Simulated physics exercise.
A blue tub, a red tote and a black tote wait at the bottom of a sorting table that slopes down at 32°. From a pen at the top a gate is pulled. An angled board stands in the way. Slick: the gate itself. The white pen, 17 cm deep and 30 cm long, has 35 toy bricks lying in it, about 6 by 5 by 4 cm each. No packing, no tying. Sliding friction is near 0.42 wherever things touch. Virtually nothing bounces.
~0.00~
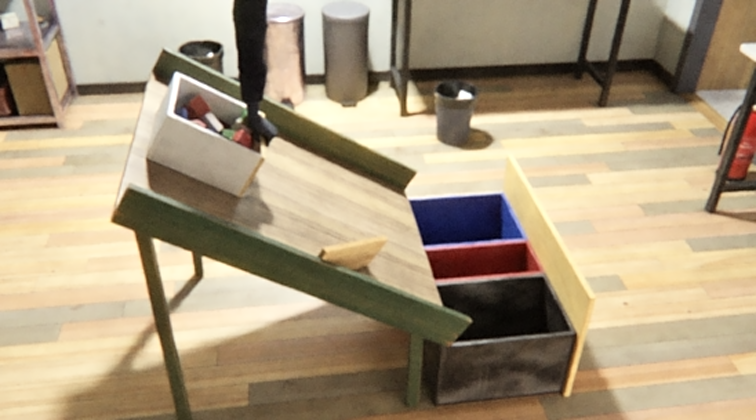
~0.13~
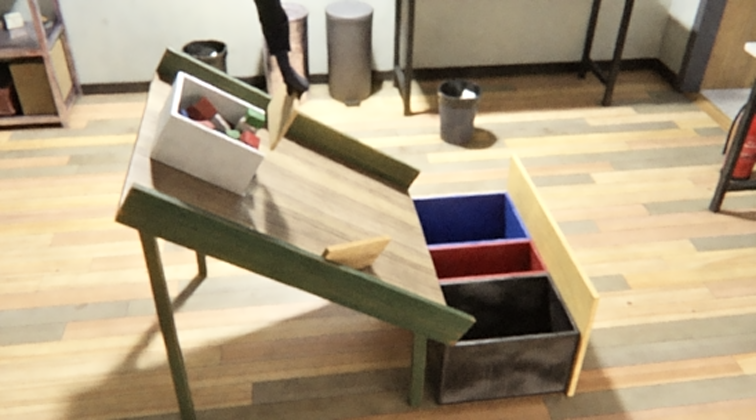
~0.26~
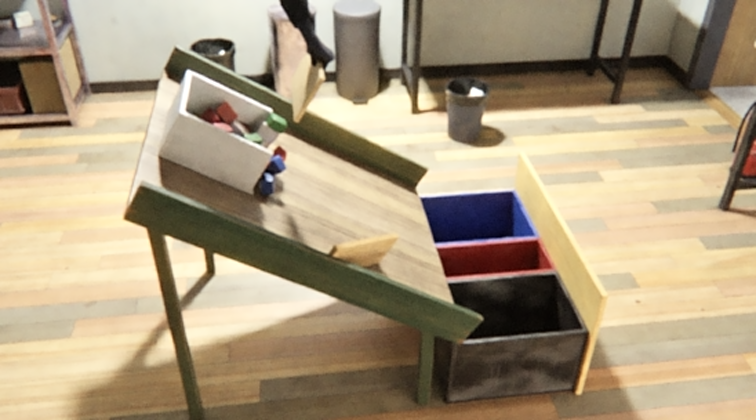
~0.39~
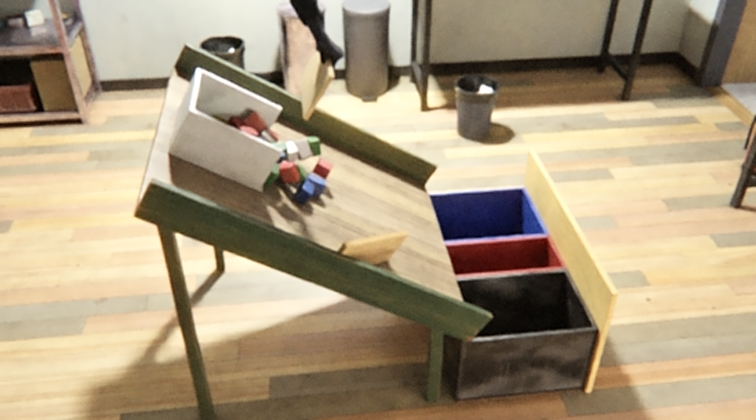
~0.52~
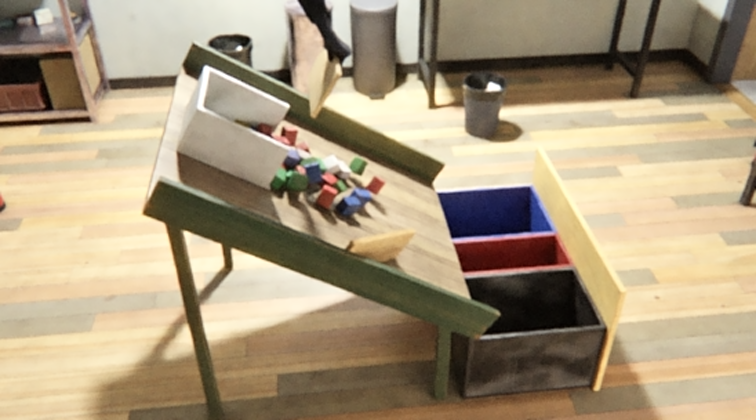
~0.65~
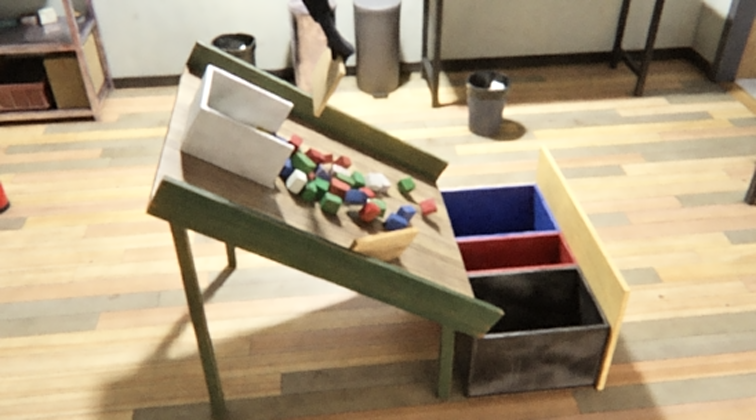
A black arm lifted the gate from a white pen atop a sloping table, and colourful toy bricks tumbled out and spread down toward an angled board, above blue, red and black tubs.
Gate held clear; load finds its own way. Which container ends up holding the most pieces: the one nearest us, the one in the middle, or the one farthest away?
The one in the middle.
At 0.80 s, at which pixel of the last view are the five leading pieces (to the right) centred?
Centre approx. at (458, 227) px.
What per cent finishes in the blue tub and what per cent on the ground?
About 30 and 0 per cent.
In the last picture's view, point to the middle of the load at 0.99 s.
(429, 222).
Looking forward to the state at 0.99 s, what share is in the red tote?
Estimate for then: Some 10 percent.
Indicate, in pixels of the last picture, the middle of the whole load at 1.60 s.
I'd place it about (527, 293) in the last view.
After 0.80 s, 2 in the blue tub, 32 on the slope and 1 in the air.
After 0.99 s, 4 in the blue tub, 4 in the red tote, 1 in the black tote, 22 on the slope and 4 in the air.
After 1.26 s, 8 in the blue tub, 11 in the red tote, 2 in the black tote, 6 on the slope and 8 in the air.
When it is over (at 1.60 s), 11 in the blue tub, 21 in the red tote and 3 in the black tote.
